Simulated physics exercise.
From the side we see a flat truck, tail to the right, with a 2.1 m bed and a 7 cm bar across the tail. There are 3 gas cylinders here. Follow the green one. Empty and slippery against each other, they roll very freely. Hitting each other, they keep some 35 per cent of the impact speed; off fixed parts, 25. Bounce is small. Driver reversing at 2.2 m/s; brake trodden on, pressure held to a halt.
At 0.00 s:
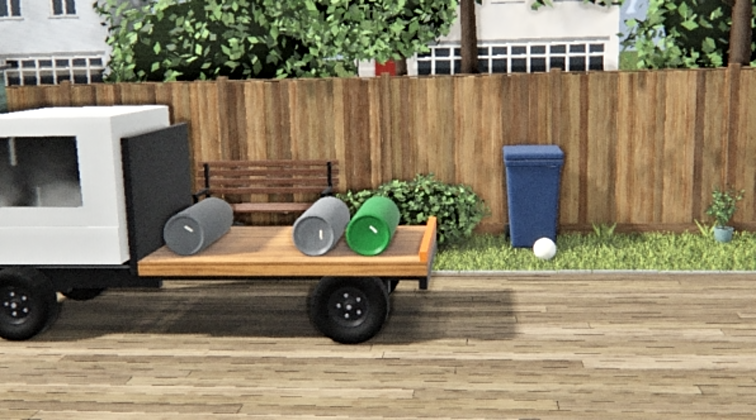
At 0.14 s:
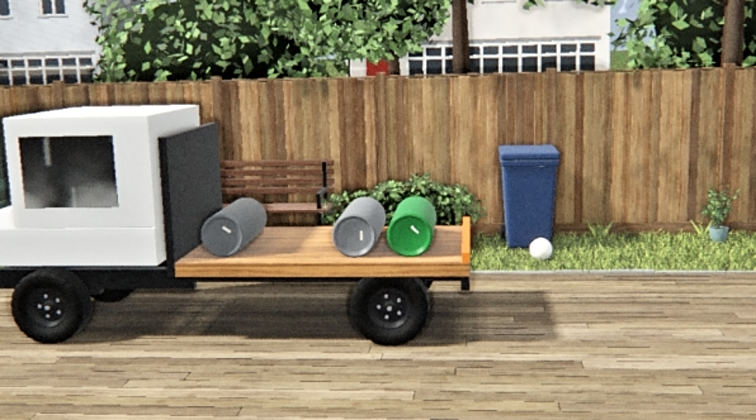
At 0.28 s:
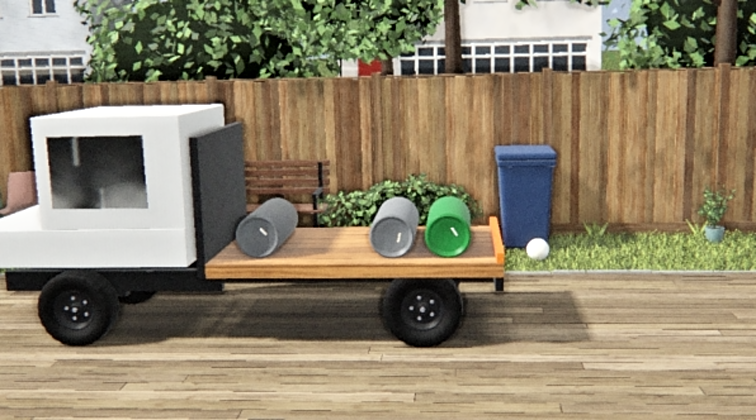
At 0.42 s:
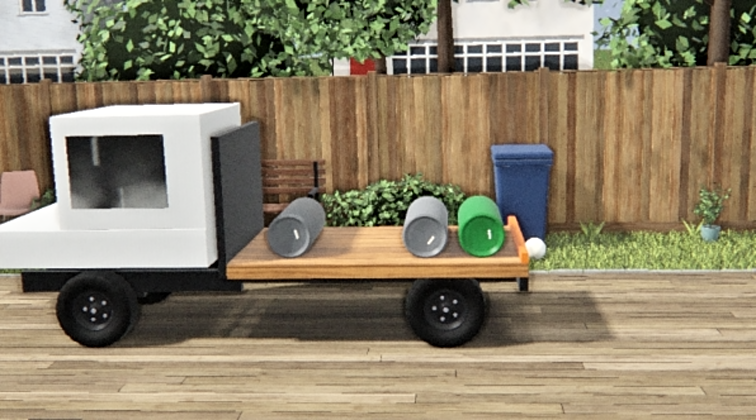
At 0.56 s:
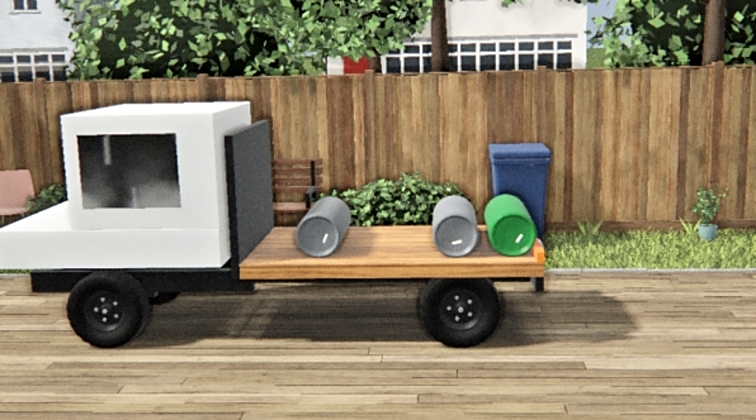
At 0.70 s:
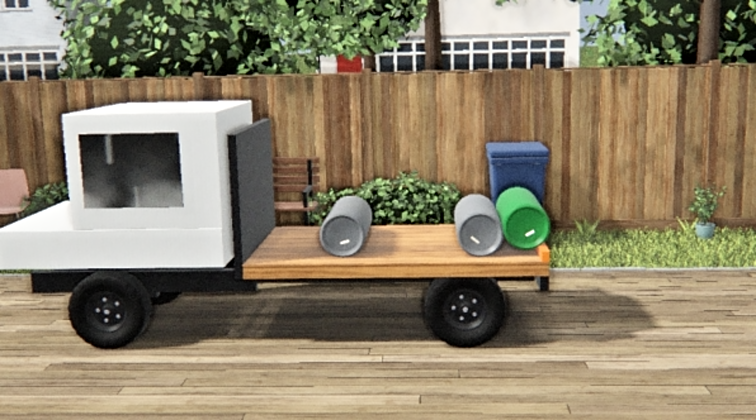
A white flatbed truck backs rightward and slows as three cylinders roll toward its tail.
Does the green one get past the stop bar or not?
It makes it out.
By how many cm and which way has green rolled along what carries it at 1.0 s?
Shift of green: 40, rightward.
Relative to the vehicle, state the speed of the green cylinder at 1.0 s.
Estimate: Some 0.4 m/s.
Then, 1.0 s in, green is on the bed, 5 cm from the bar, rolling towards it; 0 over the tail so far.
Then, 1.3 s in, green is going over the tail; 1 over the tail so far.
In the end (1.7 s), green is off the end; 1 over the tail so far.
